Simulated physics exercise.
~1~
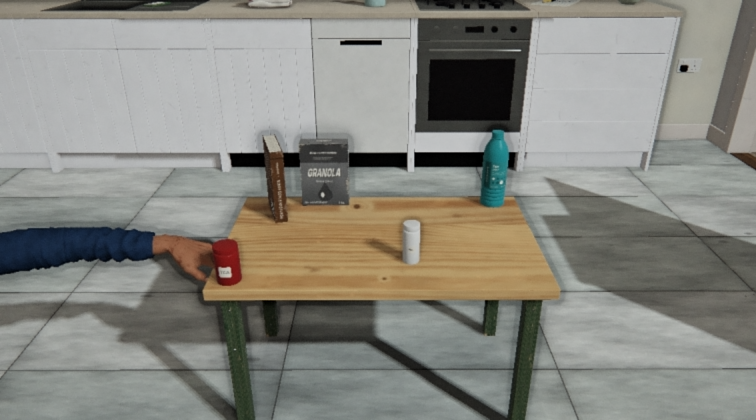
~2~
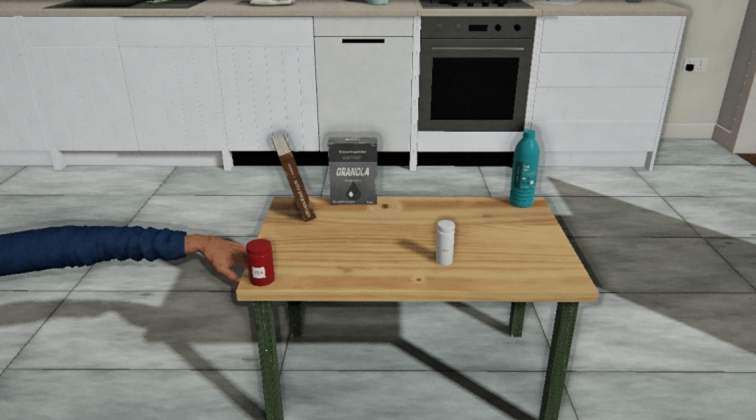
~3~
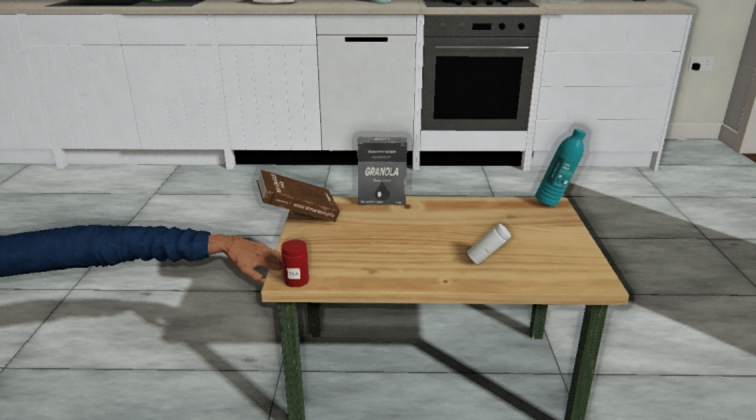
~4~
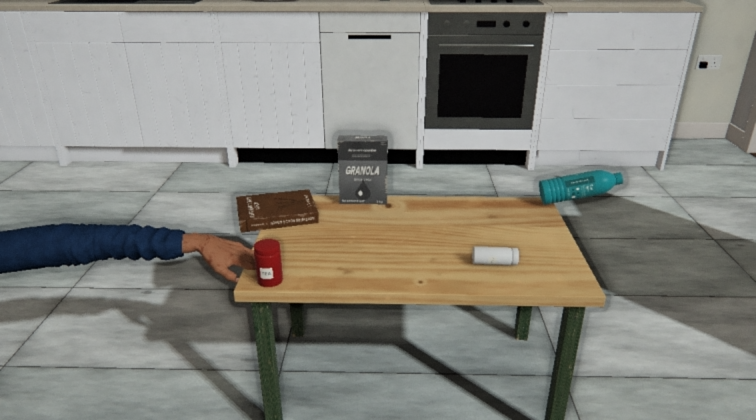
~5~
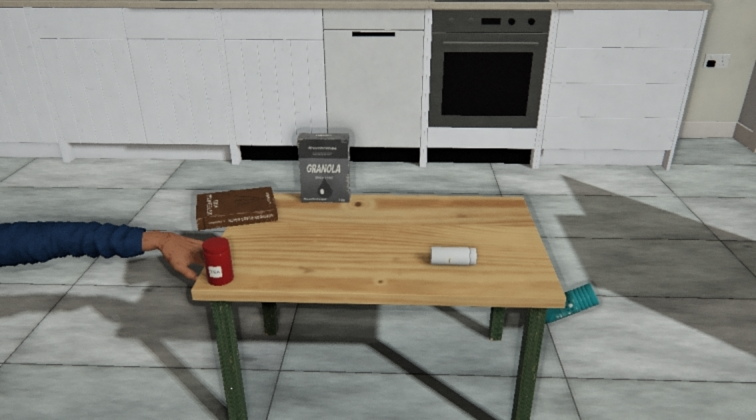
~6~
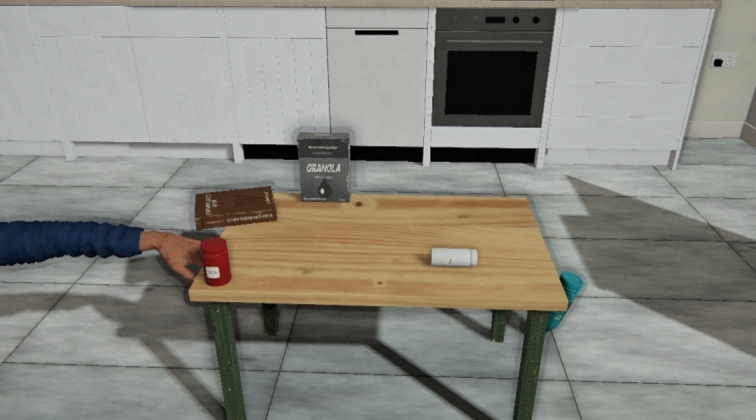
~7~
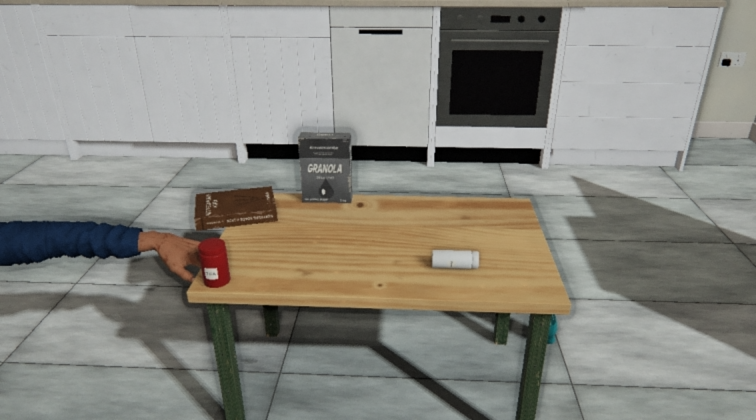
A table jerks right then back left, toppling three items, and the turquoise bottle falls off.
